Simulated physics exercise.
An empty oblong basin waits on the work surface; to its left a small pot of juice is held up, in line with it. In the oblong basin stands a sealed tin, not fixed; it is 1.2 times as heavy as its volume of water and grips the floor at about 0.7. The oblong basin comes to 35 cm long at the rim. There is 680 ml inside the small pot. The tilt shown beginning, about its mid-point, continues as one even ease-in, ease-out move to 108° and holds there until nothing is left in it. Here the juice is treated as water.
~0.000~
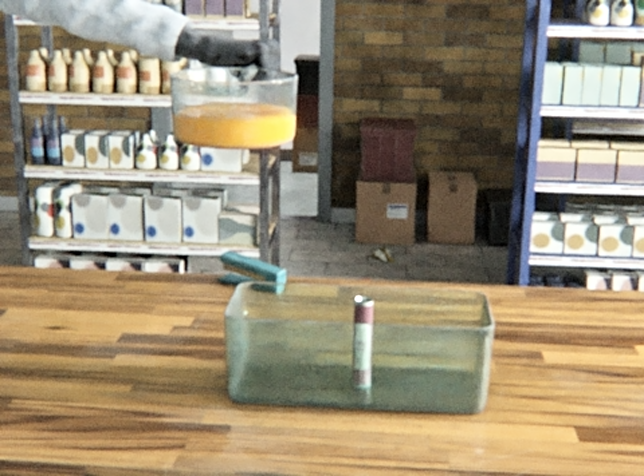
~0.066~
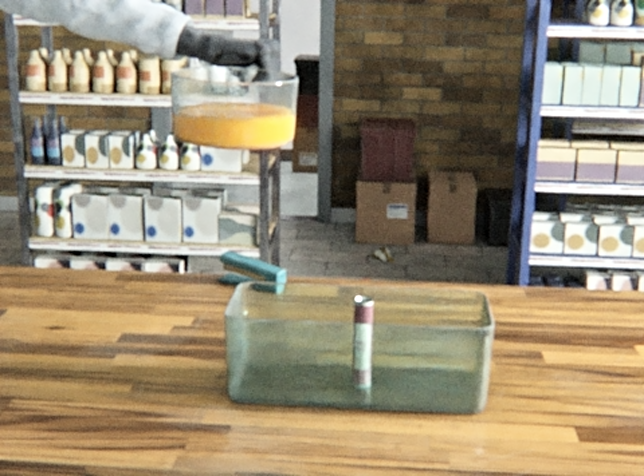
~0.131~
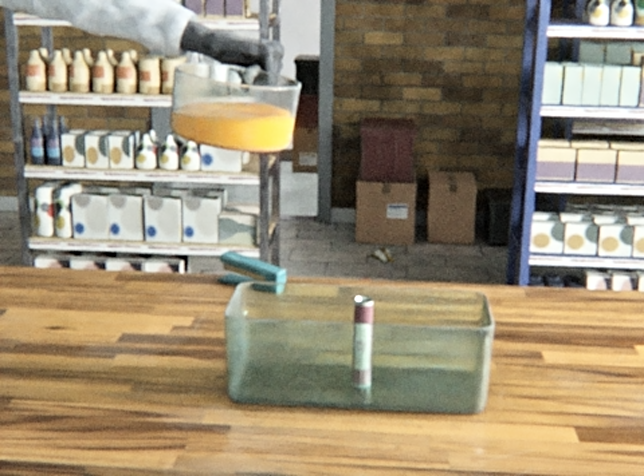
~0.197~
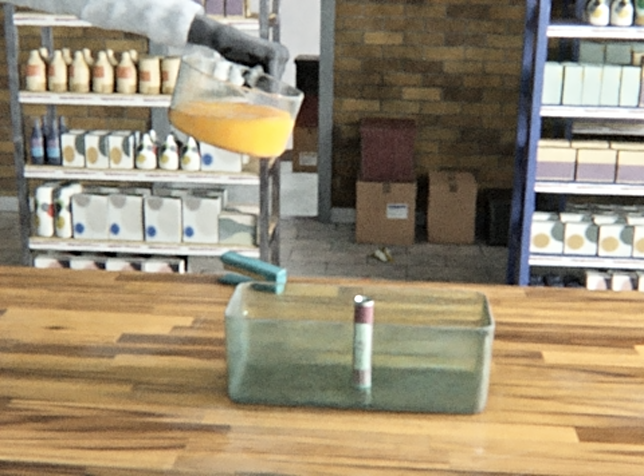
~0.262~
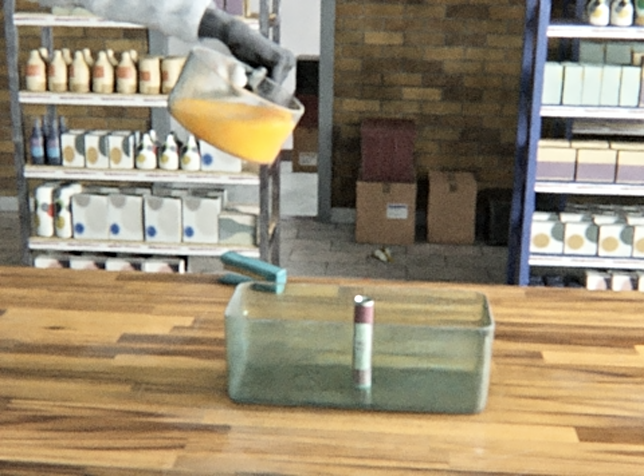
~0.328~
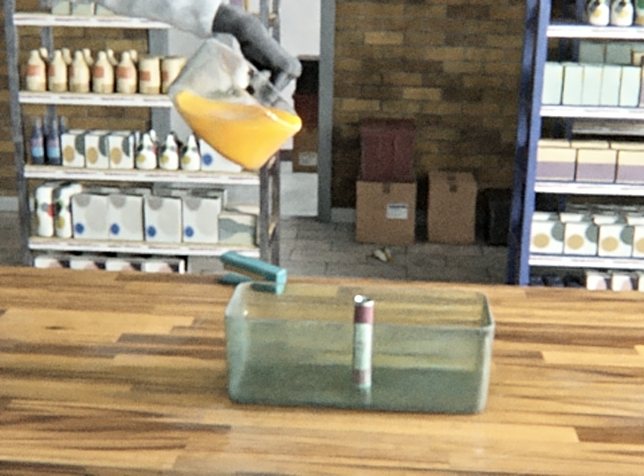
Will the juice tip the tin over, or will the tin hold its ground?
It is tipped over.
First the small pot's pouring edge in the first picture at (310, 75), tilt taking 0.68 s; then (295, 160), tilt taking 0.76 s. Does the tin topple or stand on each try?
The tin overturns the first time and stays vertical the second time.
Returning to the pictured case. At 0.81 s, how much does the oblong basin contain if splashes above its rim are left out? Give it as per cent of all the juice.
I reckon close to 74 per cent.
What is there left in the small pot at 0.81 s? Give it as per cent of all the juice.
Close to 8 in a hundred.
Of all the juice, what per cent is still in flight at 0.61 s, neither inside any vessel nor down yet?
Roughly 60 %.
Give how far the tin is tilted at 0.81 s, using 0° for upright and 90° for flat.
It tilts roughly 5° from upright.
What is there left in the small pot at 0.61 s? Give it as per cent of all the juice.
Roughly 30 %.
After 0.61 s the tilt is 98° and 31 per cent is still to pour; the tin stands where it began.
After 0.81 s the tilt is 108° and 8 per cent is still to pour; the tin stands 1 cm from where it began.
After 1.03 s the tilt is 108° and 0 per cent is still to pour; the tin leans 22°.
After 1.26 s the tilt is 108° and 0 per cent is still to pour; the tin lies on its side.
In the end the tin lies on its side.
